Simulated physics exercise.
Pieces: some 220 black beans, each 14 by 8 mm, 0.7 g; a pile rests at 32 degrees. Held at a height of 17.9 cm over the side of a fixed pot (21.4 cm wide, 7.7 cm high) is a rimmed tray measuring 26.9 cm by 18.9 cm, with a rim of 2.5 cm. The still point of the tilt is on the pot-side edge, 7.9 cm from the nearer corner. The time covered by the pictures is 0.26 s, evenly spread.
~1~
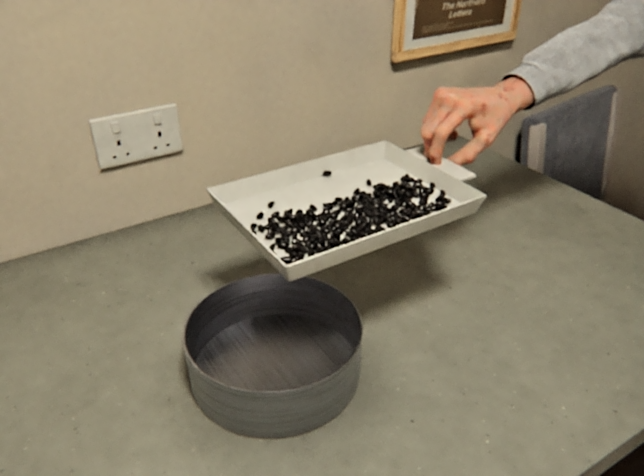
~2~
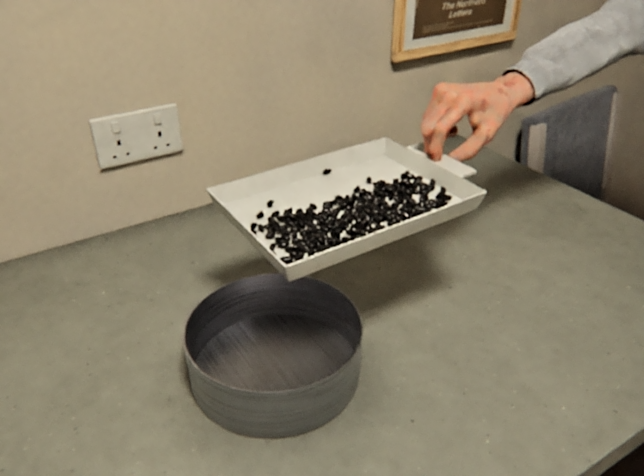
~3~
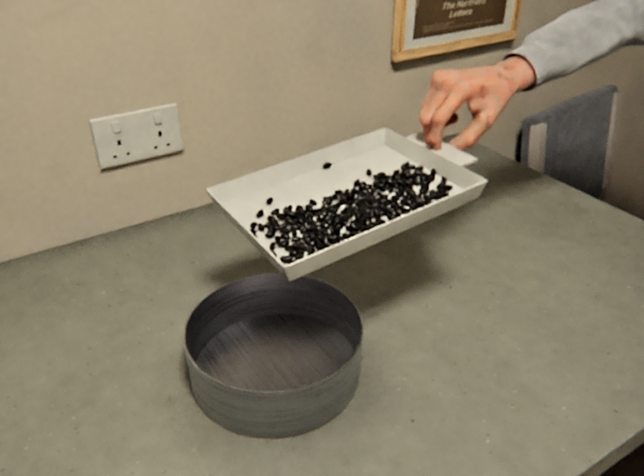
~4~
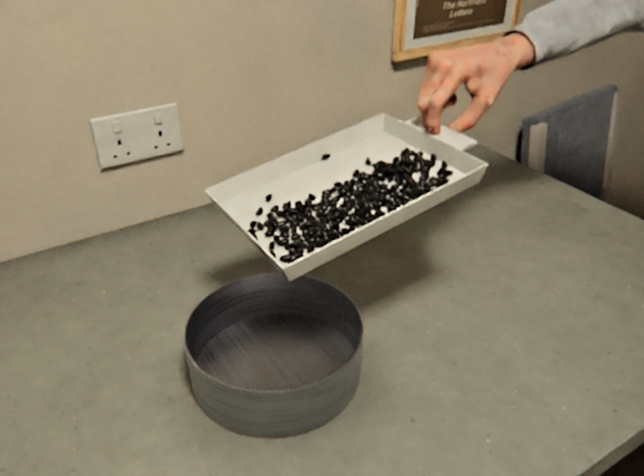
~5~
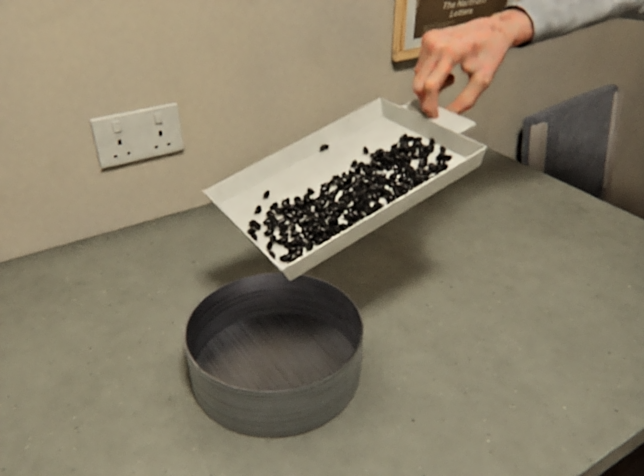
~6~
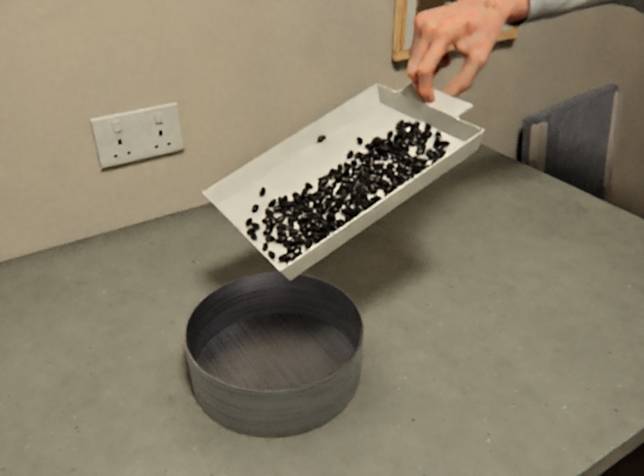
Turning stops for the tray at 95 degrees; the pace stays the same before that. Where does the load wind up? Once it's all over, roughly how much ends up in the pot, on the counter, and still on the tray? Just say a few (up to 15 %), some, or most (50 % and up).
Pot: Most, counter: Some, left on the tray: A few.
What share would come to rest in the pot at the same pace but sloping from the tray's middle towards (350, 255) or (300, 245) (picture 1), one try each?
Near 90 and 95 percent, in that order.
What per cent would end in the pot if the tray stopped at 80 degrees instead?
In that case it comes to about 45 in a hundred.
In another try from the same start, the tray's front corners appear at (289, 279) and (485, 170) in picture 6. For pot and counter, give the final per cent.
Pot 95, counter 5.
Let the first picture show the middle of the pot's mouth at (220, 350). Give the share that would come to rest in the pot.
About 80 per cent.
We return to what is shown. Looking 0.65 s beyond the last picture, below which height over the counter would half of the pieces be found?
Roughly 18 cm.
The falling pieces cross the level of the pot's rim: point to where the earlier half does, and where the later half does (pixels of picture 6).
Around (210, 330), then around (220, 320).
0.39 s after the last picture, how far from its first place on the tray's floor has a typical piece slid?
About 9 cm.
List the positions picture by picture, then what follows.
In the first frame, tray tilt 0 degrees, front corners at (289, 261) and (478, 194); middle of the pieces at (355, 216); pot at (273, 325).
In the second frame, tray tilt 1 degrees, front corners at (288, 261) and (479, 191); middle of the pieces at (355, 214).
In the third frame, tray tilt 4 degrees, front corners at (287, 261) and (479, 180), lowest corner left back; middle of the pieces at (355, 209).
In the fourth frame, tray tilt 9 degrees, front corners at (286, 262) and (479, 164), lowest corner left back; middle of the pieces at (354, 202).
In the fifth frame, tray tilt 14 degrees, front corners at (284, 263) and (478, 147), lowest corner left back; middle of the pieces at (353, 194).
In the sixth frame, tray tilt 19 degrees, front corners at (283, 264) and (475, 131), lowest corner left back; middle of the pieces at (350, 187); pot at (274, 324).
Then, 0.39 s after the last picture, tilt 55 degrees; the tray holds 100 %, the pot 0 %.
Then, 0.65 s after the last picture, tilt 80 degrees; the tray holds 60 %, the pot 15 %.
Then, 1.02 s after the last picture, tilt 95 degrees; the tray holds 10 %, the pot 60 %.
In the end, pot 75 %, counter 25 %, tray 0 %.
